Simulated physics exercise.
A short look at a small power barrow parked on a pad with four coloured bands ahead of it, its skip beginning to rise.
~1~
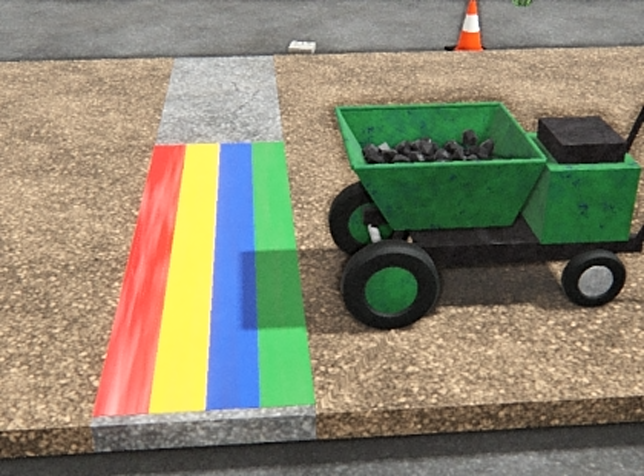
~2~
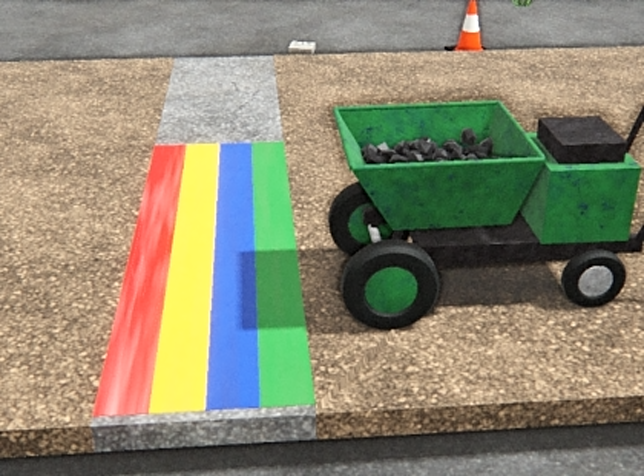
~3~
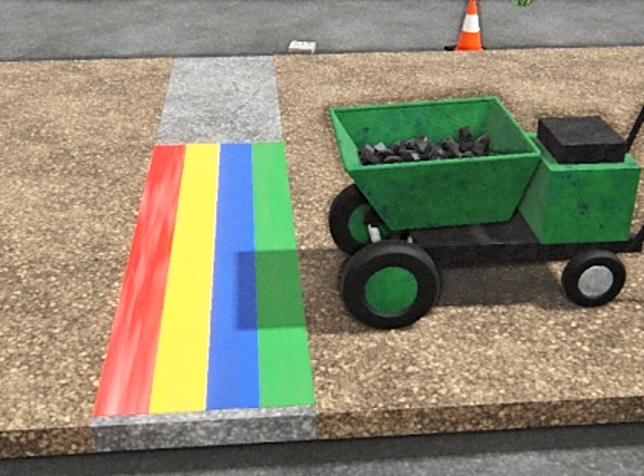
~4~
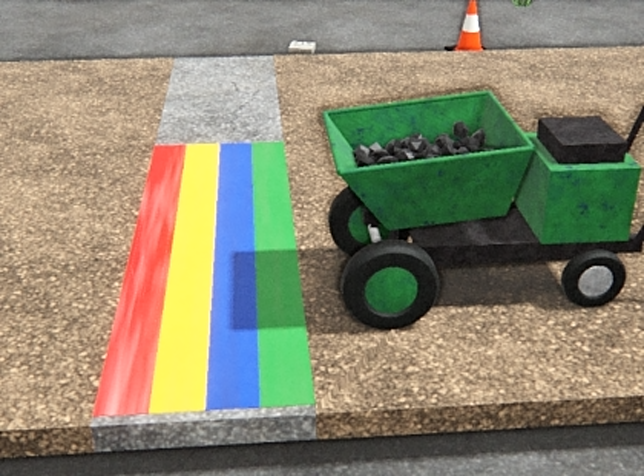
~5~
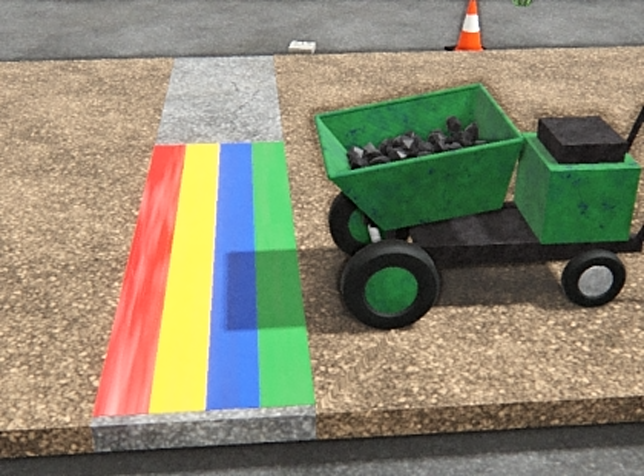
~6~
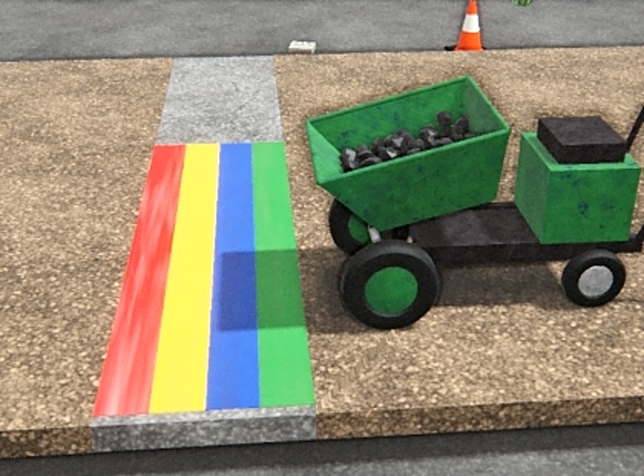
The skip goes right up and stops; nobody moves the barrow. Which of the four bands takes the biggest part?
The blue one gets the largest share.
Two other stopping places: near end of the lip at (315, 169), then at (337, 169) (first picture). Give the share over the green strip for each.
Near 0 % and 0 %.
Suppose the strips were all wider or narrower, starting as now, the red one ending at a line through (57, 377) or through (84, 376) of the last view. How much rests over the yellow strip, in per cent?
In turn 20 and 20 in a hundred.
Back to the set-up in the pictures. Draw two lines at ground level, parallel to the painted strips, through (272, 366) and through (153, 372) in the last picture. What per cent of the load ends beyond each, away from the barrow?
About 70 and 10 per cent.
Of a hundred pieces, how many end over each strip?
In per cent, green strip 5, blue strip 40, yellow strip 20 and red strip 10.
Soon, skip tipped steeply; all in the skip.
A while on, skip tipped steeply; nearly all in the skip; a small part over the blue strip; a stray few over the yellow strip.
Towards the end, skip tipped right over; about a third in the skip; a stray few over the green strip; about a third over the blue strip; about a quarter over the yellow strip; a small part over the red strip; a stray few off the paint.
Finally, skip tipped right over; about a quarter in the skip; a stray few over the green strip; about a third over the blue strip; about a quarter over the yellow strip; a small part over the red strip; a stray few off the paint.
